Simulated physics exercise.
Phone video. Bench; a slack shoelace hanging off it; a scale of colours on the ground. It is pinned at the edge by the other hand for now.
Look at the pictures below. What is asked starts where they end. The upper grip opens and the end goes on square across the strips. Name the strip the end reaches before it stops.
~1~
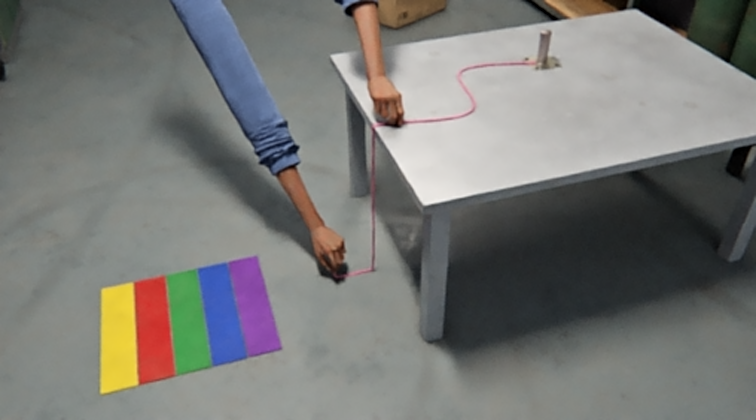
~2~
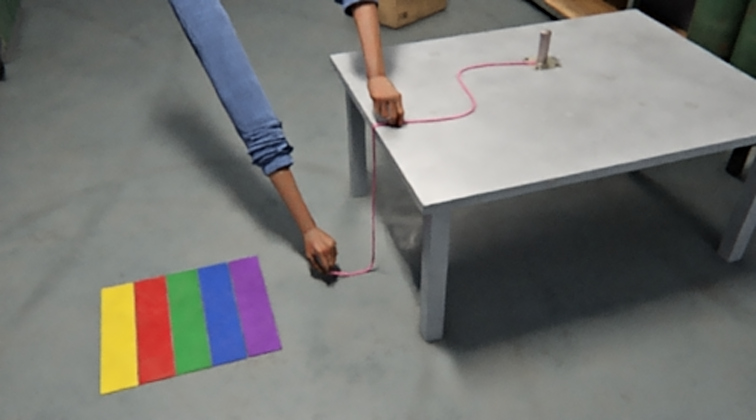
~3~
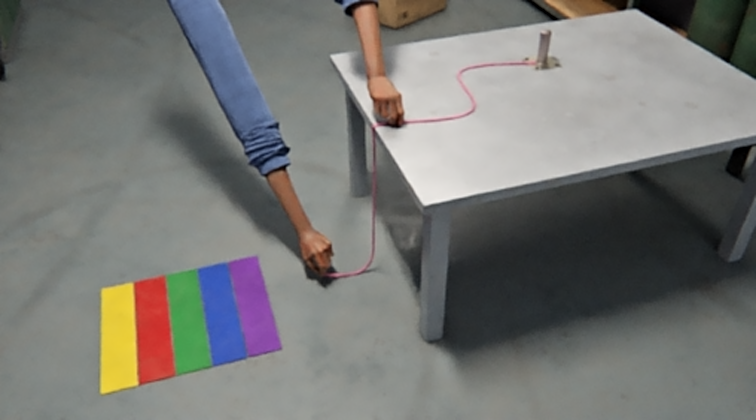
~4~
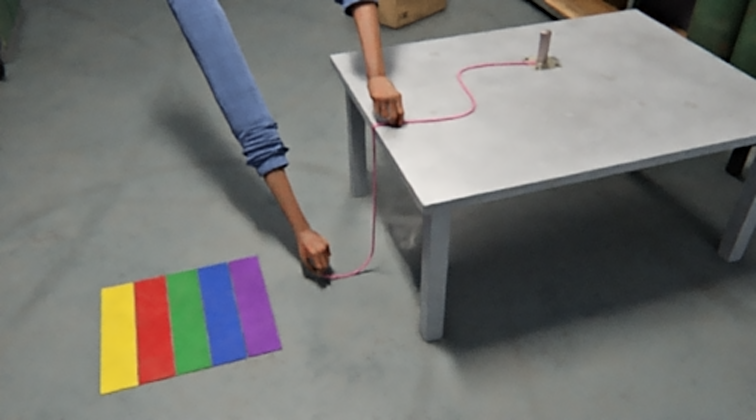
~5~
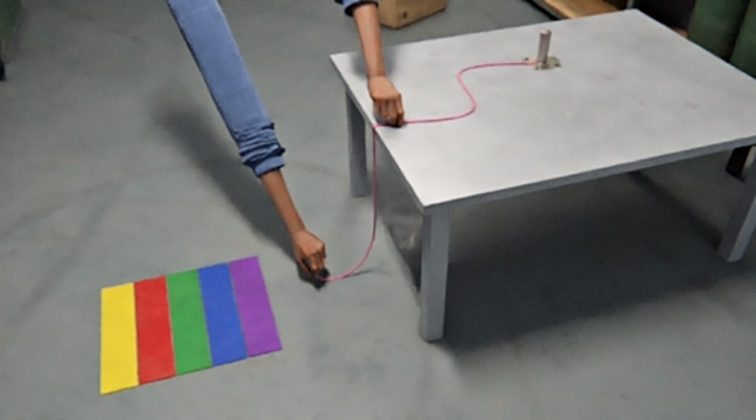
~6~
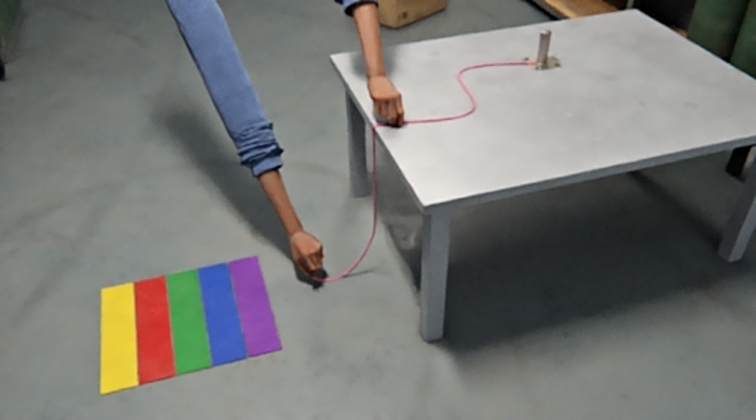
Red.
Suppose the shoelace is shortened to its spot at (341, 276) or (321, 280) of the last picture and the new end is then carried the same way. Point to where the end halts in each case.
About (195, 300), then (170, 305).
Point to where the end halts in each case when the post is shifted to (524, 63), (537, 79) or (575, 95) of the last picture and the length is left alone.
About (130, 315), (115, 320) and (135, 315).
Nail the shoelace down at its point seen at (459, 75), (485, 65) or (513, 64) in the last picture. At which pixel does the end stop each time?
In order of the tries: About (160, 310), about (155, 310), about (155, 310).
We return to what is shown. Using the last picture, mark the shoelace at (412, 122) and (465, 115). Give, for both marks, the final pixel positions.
First point (348, 137), second point (392, 109).
Soon after, end near (218, 296); over blue.
After that, end near (174, 306); over green.
At the stop, end near (148, 312); over red. The red one.
